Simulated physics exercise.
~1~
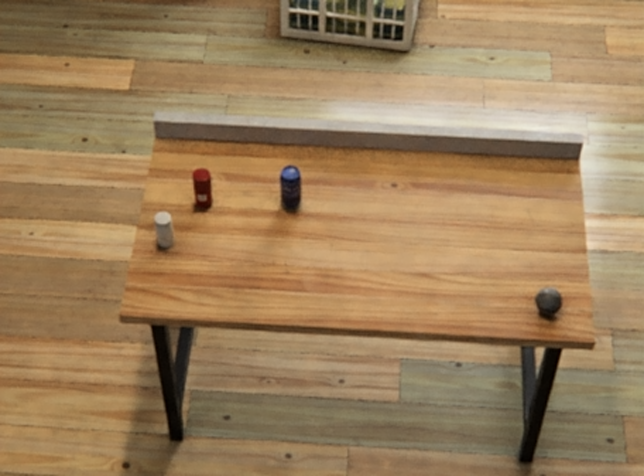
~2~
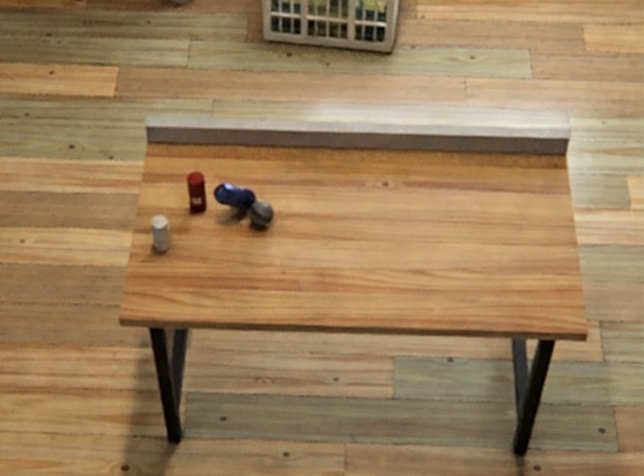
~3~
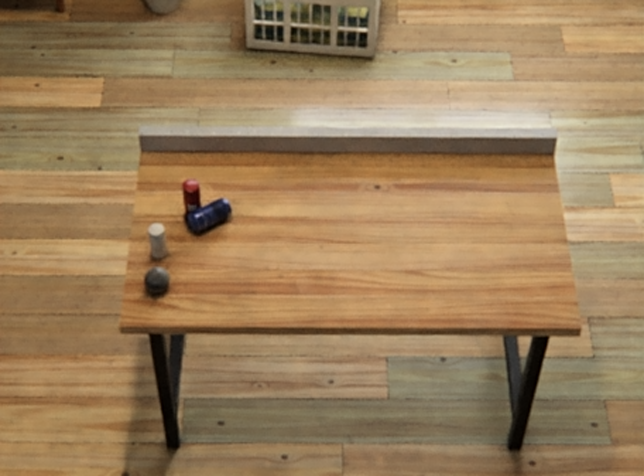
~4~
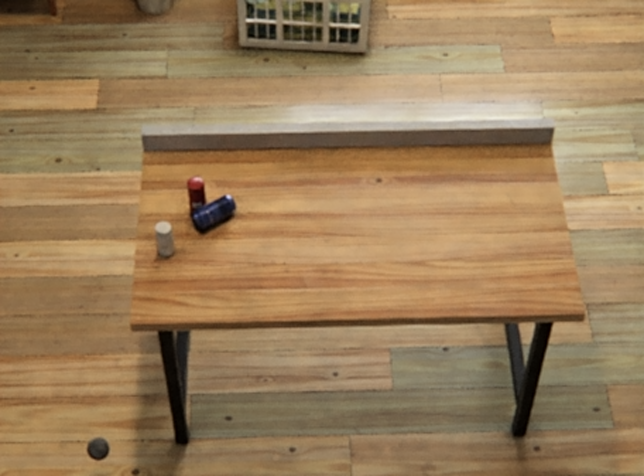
On a wooden table, a grey ball rolls left, topples the blue can, and drops off.
